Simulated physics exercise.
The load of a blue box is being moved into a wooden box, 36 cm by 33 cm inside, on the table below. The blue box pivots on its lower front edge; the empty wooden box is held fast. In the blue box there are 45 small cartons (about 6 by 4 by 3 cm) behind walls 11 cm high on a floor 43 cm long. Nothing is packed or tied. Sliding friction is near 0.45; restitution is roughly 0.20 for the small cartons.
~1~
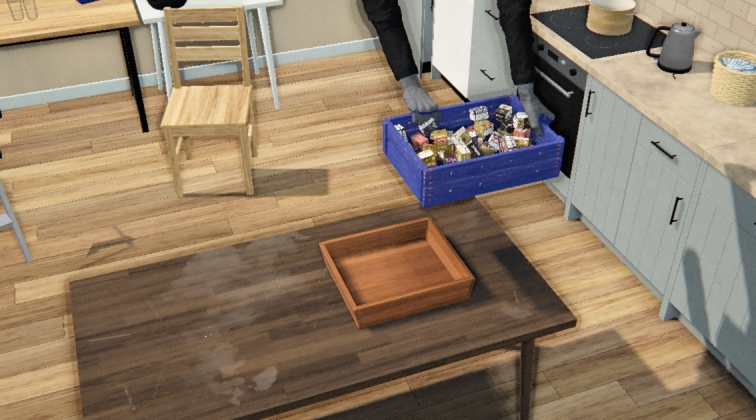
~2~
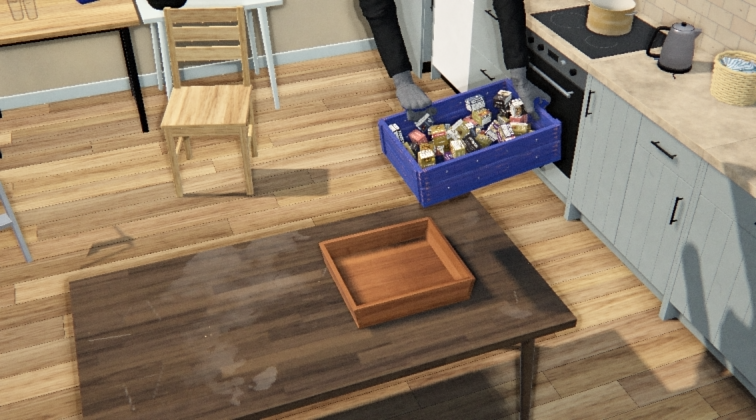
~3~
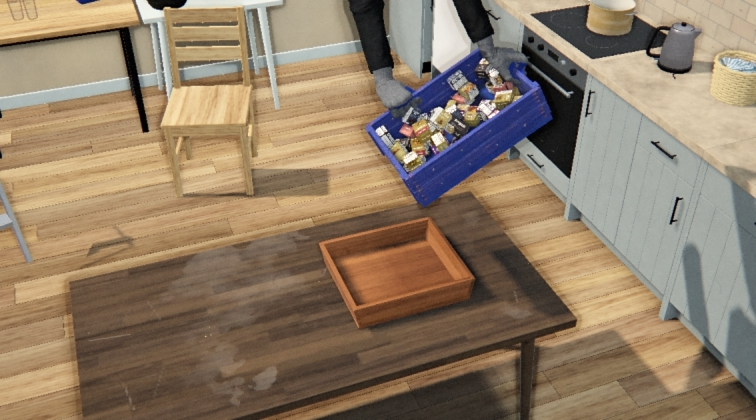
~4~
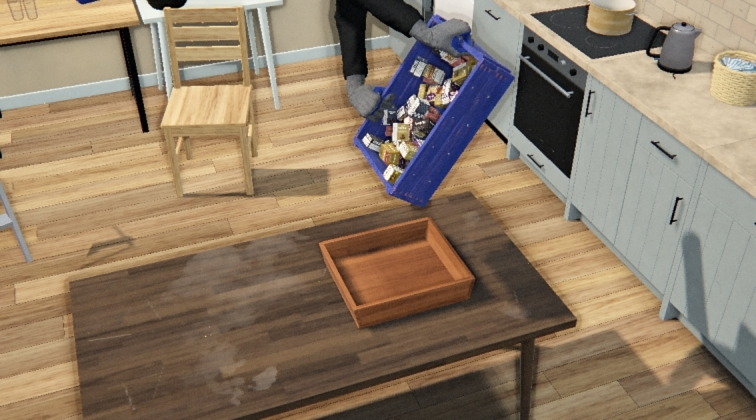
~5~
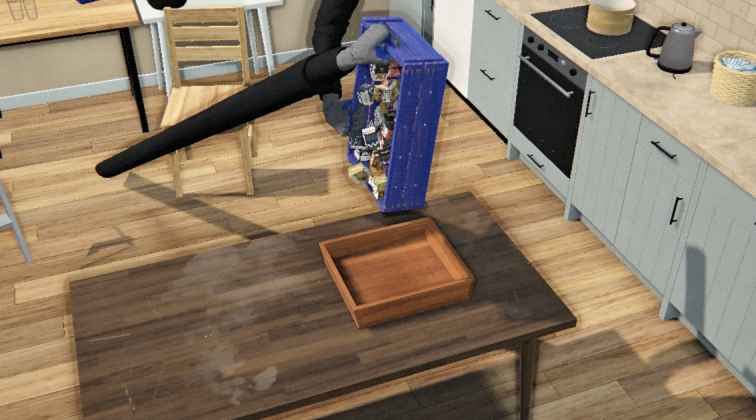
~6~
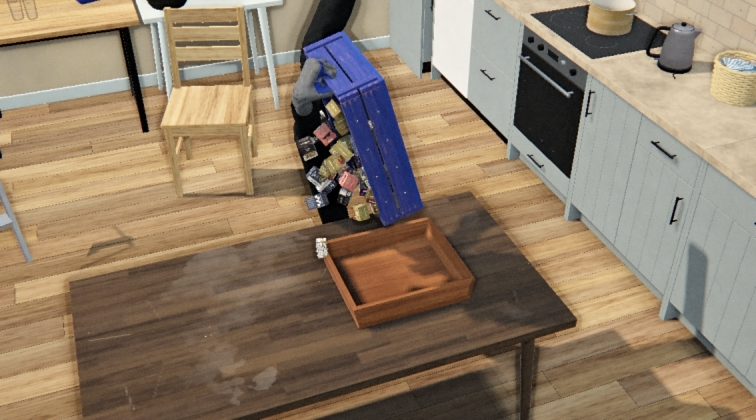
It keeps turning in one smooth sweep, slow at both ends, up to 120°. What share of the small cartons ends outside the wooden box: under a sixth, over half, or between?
Ending outside the wooden box: Upwards of half of them.
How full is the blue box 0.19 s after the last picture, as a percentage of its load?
Some 20 per cent.
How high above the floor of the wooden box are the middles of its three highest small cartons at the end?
Some 2 cm.
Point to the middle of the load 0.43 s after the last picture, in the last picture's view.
Near (293, 297).
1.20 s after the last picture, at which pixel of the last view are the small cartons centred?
Around (278, 304).
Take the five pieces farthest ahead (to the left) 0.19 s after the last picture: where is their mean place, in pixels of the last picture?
At about (239, 305).
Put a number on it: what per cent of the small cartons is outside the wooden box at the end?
About 90 per cent.
Then, 0.19 s after the last picture, tilt 120°; 10 still in the blue box, 15 outside the wooden box and 20 in the air.
Then, 0.43 s after the last picture, tilt 120°; 3 still in the blue box, 1 in the wooden box, 36 outside the wooden box and 5 in the air.
Then, 0.77 s after the last picture, tilt 120°; 5 in the wooden box and 40 outside the wooden box.
Outcome (1.20 s after the last picture), 5 in the wooden box and 40 outside the wooden box. Asked share, 40 of 45, 89 per cent.
